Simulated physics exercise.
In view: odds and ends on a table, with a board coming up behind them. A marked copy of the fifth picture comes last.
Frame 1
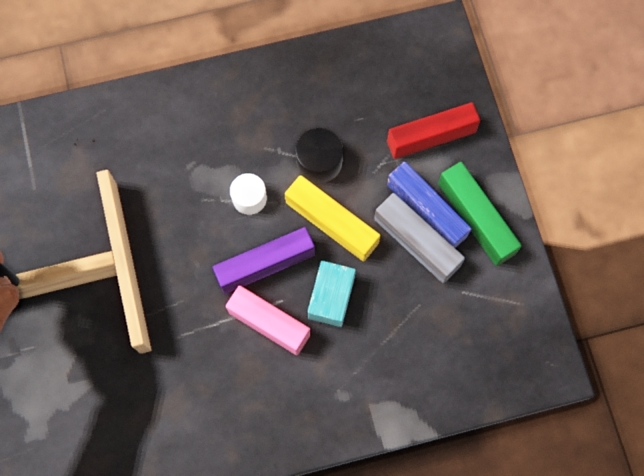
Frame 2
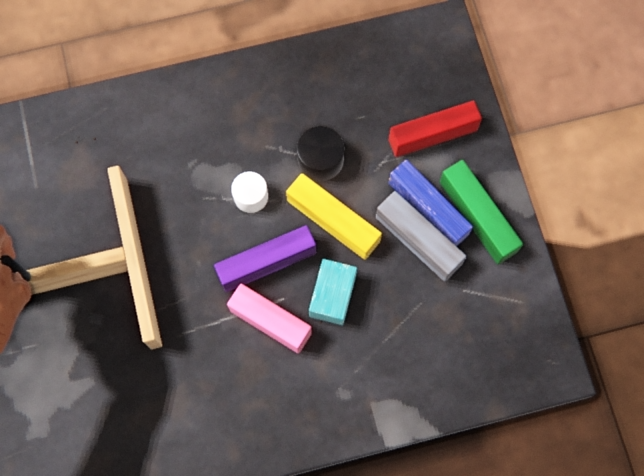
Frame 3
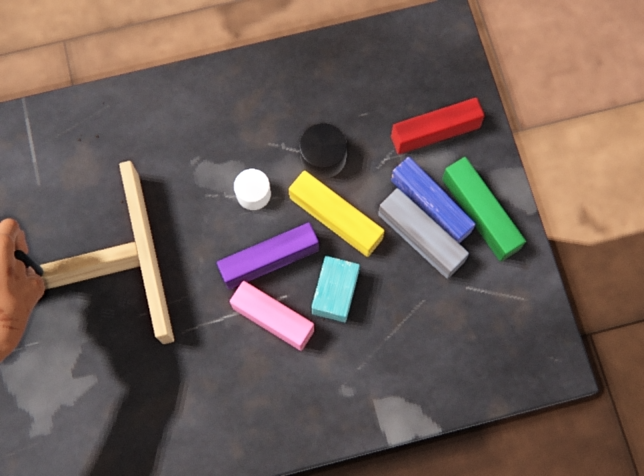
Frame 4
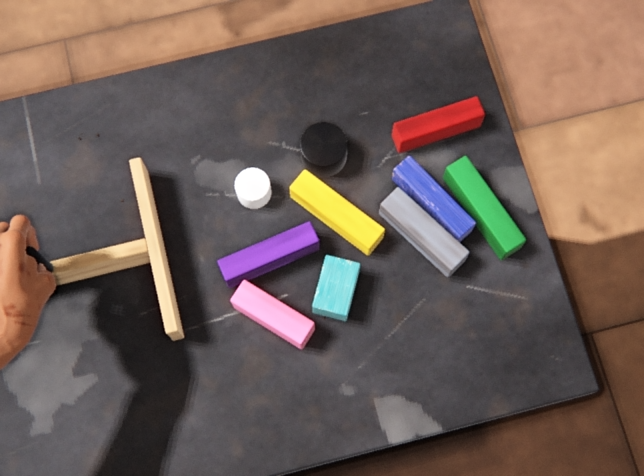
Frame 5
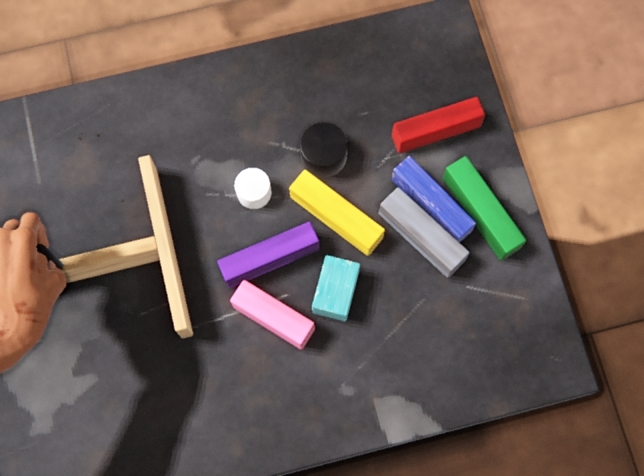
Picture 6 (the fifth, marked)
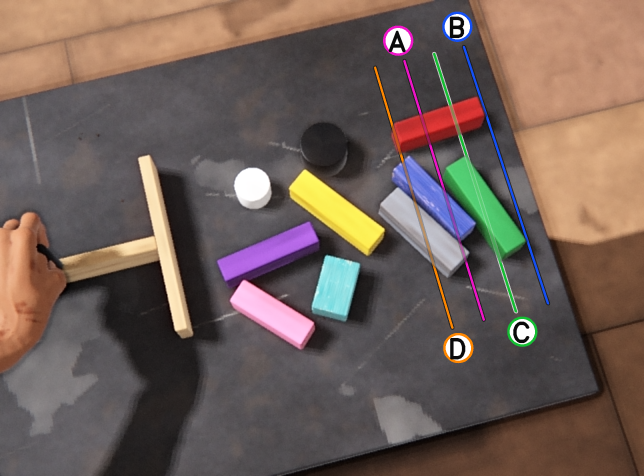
A wooden T-shaped board, held by a hand at the left, slid a short way right across the dark surface toward colourful sticks and two small tins, which stayed in their places.
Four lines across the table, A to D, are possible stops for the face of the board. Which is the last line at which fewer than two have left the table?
No second one falls up to A.
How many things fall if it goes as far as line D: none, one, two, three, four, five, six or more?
The count is none.
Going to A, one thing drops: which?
The green stick goes over.
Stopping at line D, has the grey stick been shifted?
Yes.
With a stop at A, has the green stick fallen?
Yes.
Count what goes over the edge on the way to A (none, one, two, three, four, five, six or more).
In all, one.
On the copy, A at (443, 185); B at (504, 170); C at (473, 178); D at (412, 193).
On A. First, board (264, 216); pink stick (309, 320); turquoise block (348, 296).
Then, board (365, 191); green stick (488, 207); blue bar (450, 193).
Finally, board (442, 172); green stick over the edge; red stick (501, 106); one fallen.
By contrast, B drops five; C drops four; D is within the limit but short.
